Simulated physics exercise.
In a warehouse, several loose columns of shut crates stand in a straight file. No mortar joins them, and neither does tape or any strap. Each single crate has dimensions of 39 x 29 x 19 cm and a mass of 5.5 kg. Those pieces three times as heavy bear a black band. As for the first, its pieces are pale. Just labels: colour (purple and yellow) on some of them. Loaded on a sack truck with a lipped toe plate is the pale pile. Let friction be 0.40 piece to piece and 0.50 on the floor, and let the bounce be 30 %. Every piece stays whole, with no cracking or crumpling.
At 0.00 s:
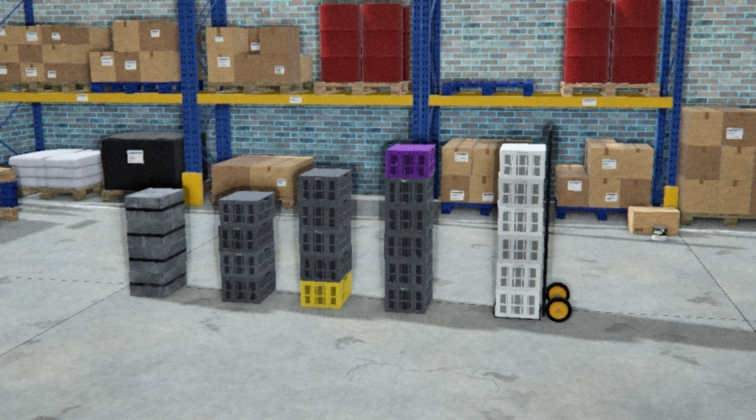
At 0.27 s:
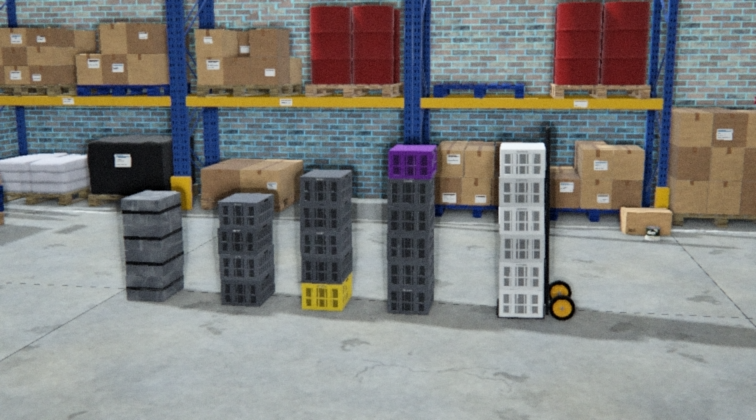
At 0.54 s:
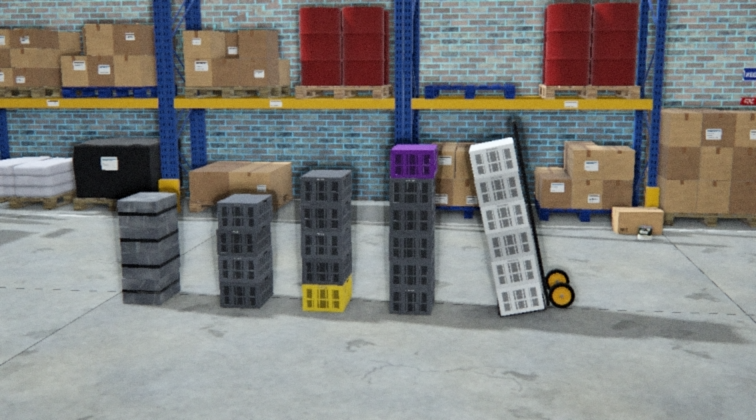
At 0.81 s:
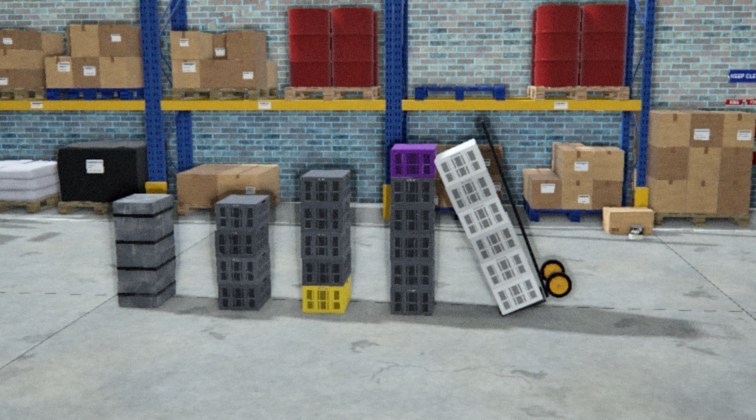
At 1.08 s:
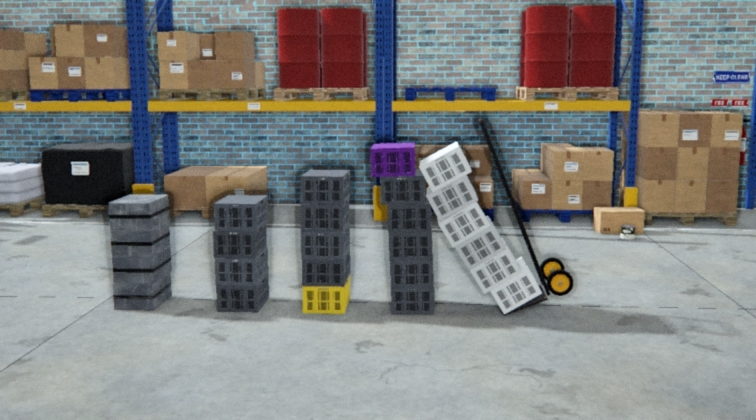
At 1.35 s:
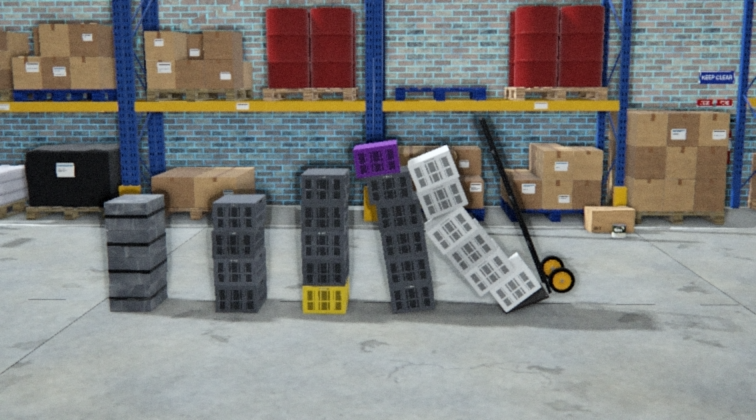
The footage shows a row of stacked crates in a warehouse as a hand truck carrying the white stack tilts left; the white crates lean and shift against the neighbouring dark column, which bends left with its purple top crate.
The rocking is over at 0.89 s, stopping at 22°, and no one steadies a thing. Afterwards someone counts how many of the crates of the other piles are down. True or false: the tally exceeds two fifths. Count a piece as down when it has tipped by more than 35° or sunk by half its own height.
True.
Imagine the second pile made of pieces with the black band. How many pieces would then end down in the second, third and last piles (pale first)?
Second 0, third 0, last 0.
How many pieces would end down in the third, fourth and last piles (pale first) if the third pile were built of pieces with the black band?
In that case third 0, fourth 0, last 0.
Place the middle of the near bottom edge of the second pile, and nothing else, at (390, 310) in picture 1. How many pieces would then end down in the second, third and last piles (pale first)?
Second 5, third 5, last 0 down.
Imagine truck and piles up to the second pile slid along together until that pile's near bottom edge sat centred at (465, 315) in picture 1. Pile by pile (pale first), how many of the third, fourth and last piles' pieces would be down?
In that case third pile 4, fourth pile 3, last pile 0.
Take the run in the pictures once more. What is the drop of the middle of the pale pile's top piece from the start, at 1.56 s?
Drop so far: Roughly 20 cm.
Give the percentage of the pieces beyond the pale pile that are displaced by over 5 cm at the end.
I count 85 % as shifted.
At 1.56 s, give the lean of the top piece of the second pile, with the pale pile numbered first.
About 20 degrees from upright.
Around 1.56 s, 6 of the pale pile down; none of the 19 other crates down, 7 disturbed; purple crate tipped 16°.
Around 1.86 s, 6 of the pale pile down; none of the 19 other crates down, 11 disturbed; purple crate tipped 21°; yellow crate tipped 3°.
Around 2.32 s, 6 of the pale pile down; 5 of the 19 other crates down; yellow crate tipped 21°; purple crate tipped 14°, 15 cm lower.
Around 2.80 s, 6 of the pale pile down; 10 of the 19 other crates down; yellow crate tipped 37°; purple crate tipped 11°, 25 cm lower.
Finally (3.7 s), 6 of the pale pile down; 13 of the 19 other crates down; purple crate tipped 53°, 40 cm lower; yellow crate tipped 37°. That is 68 per cent. Seen by the last camera, middles, purple crate near (302, 215), yellow crate near (313, 283).
